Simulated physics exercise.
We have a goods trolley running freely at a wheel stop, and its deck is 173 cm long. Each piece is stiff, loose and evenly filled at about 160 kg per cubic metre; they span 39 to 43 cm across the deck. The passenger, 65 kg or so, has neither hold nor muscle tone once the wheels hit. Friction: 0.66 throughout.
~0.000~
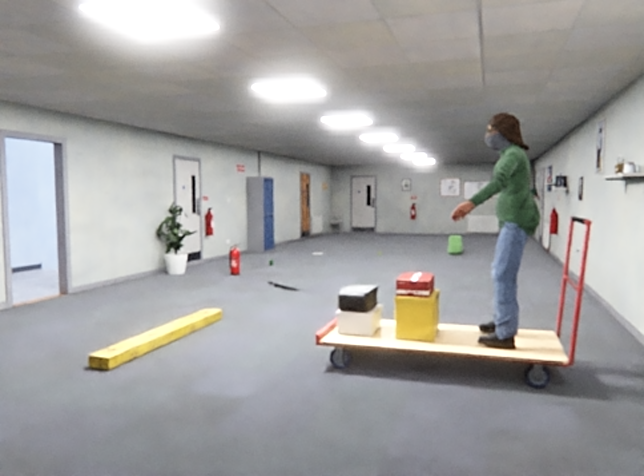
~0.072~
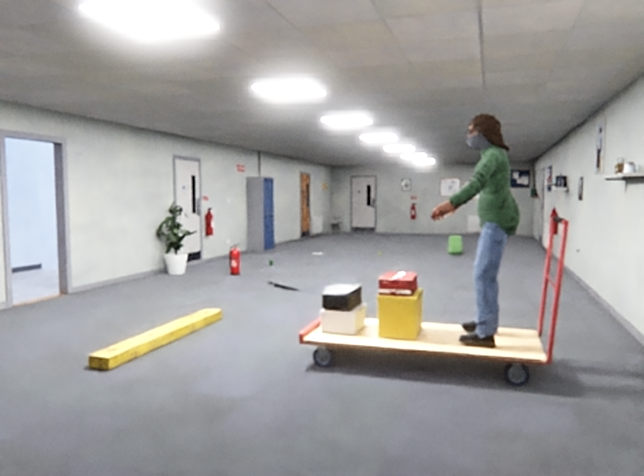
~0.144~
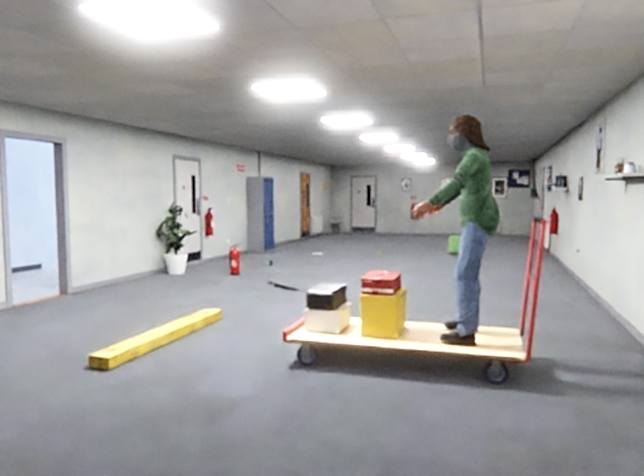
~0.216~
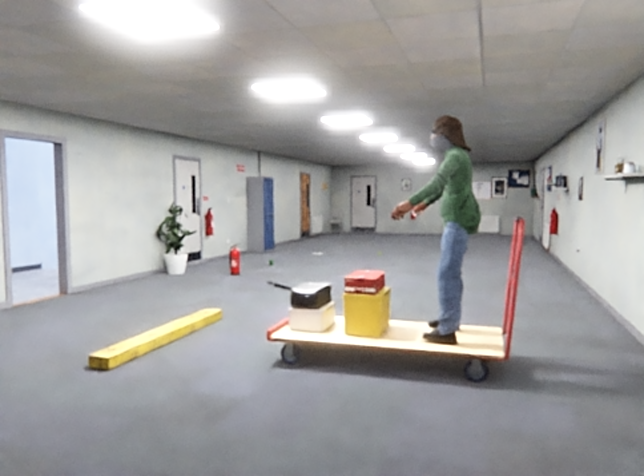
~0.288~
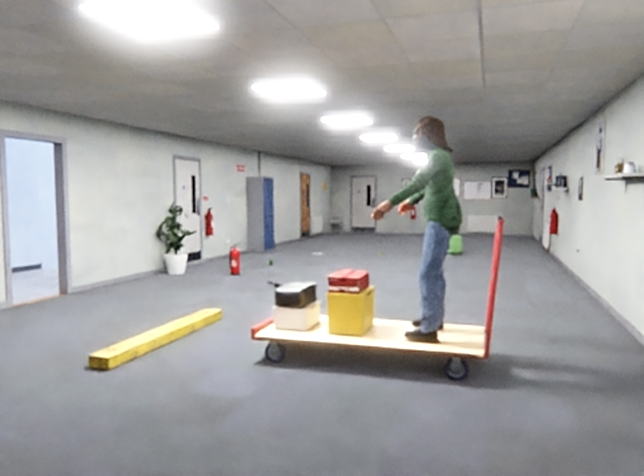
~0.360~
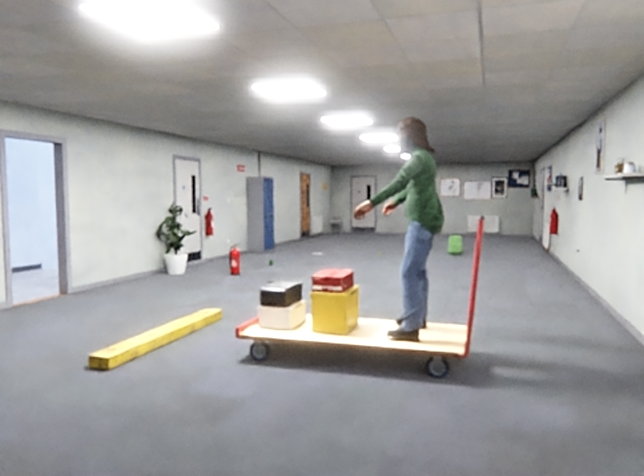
A person in a green top stands on a trolley carrying boxes as it rolls left.
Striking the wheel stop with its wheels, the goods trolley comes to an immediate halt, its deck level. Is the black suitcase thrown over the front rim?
I'd expect it to overrun the edge.
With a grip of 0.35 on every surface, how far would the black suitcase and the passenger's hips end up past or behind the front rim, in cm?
The black item would end 80 cm past the front rim, and the hips 70 cm behind it.
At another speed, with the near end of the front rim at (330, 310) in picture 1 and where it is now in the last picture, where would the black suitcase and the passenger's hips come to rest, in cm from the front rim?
So the black one ends up 30 cm ahead of the front rim, while the hips settle 110 cm behind it.
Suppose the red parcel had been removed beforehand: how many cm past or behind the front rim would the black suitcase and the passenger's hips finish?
I'd expect black to end 50 cm out past the front rim and the hips to end 70 cm back from it.
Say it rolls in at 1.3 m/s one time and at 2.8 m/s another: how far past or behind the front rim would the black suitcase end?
First try: About 10 cm behind; second try: About 130 cm past.
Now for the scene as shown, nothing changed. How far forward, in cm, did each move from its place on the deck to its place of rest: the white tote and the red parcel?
Approximate forward shift in cm: White near 5, red near 30.
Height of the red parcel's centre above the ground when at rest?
About 65 cm above the ground.
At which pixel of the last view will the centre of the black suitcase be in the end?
Roughly at (122, 328).
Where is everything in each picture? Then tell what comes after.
The first picture shows black suitcase (358, 298), red parcel (416, 285), rim corner (318, 340); 158 cm still to roll.
The second picture shows black suitcase (342, 297), red parcel (399, 284), rim corner (301, 339); 144 cm still to roll.
The third picture shows black suitcase (327, 297), red parcel (382, 283), rim corner (284, 337); 131 cm still to roll.
The fourth picture shows black suitcase (311, 296), red parcel (365, 282), rim corner (268, 336); 117 cm still to roll.
The fifth picture shows black suitcase (296, 295), red parcel (349, 282), rim corner (253, 335); 104 cm still to roll.
The sixth picture shows black suitcase (281, 294), red parcel (334, 281), rim corner (237, 334); 90 cm still to roll. Speed about 1.9 m/s.
Impact comes at 0.84 s.
After 1.39 s the black suitcase is 37 cm past the rim, tilted 125°, near (133, 322) in the last picture's view.
After 1.84 s the black suitcase is 49 cm past the rim, tilted 180°, near (122, 328) in the last picture's view.
Final state at 3.0 s, past the rim, black suitcase; behind it, white tote, yellow tote, red parcel and the passenger's hips.
